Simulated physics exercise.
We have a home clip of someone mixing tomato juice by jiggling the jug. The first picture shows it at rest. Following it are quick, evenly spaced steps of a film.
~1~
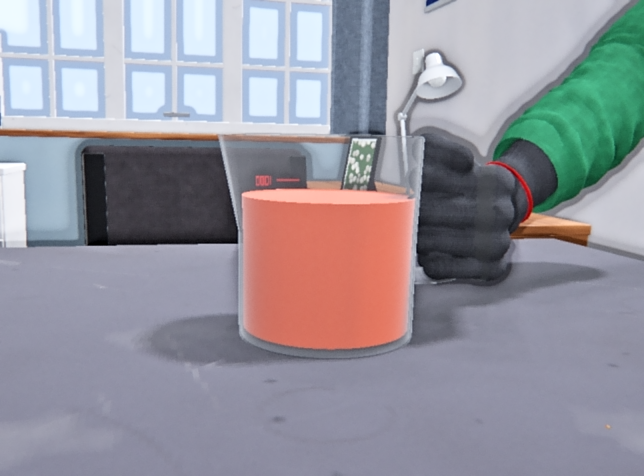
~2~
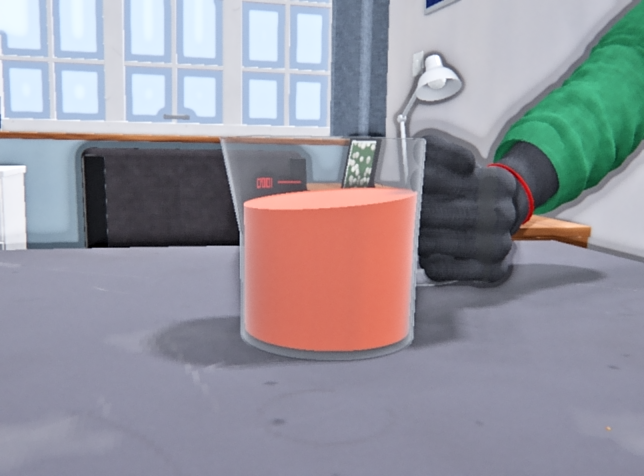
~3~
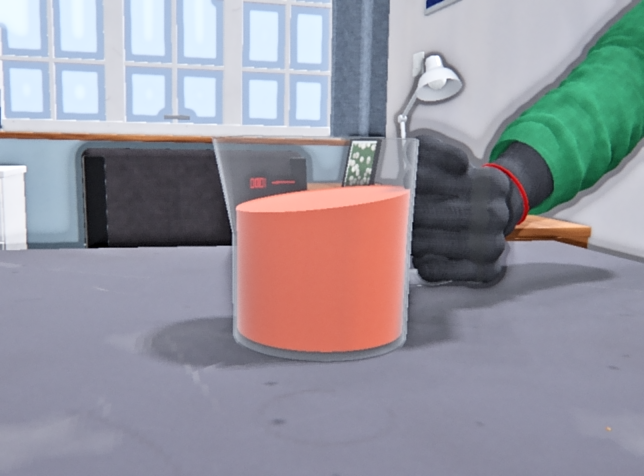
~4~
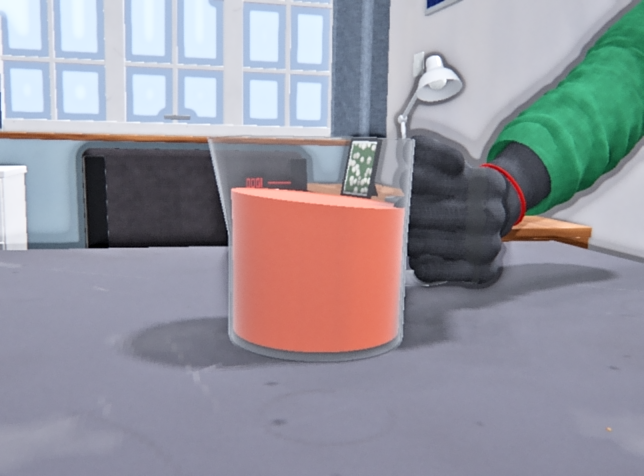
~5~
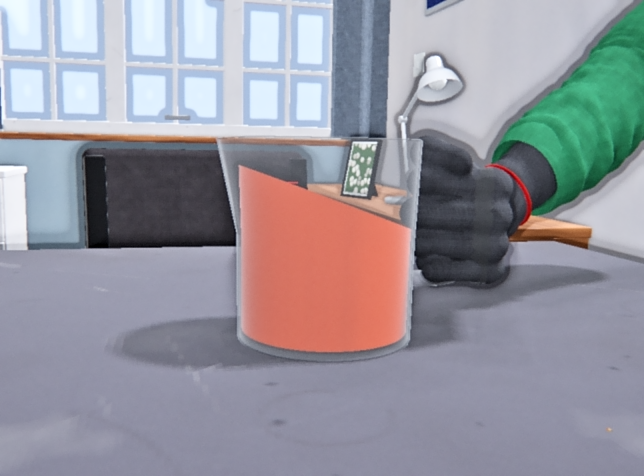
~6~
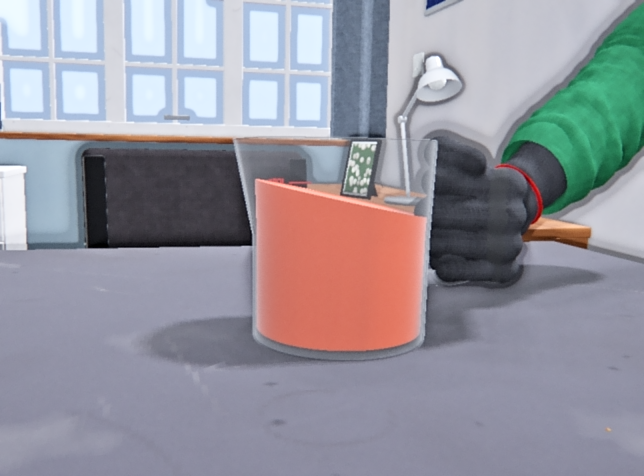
A dark-gloved hand in a green sleeve jiggled a clear jug of orange-red liquid on a grey table, moving it slightly left, then back right, as the surface tilted higher on the right, then the left.
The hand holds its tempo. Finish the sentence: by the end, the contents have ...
By the end, the contents have partly gone over.
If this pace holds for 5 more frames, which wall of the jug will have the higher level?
Answer: On the left half.
A moment on, the highest wave so far goes over the rim.
When it is over, the highest wave so far goes over the rim; some is on the top.
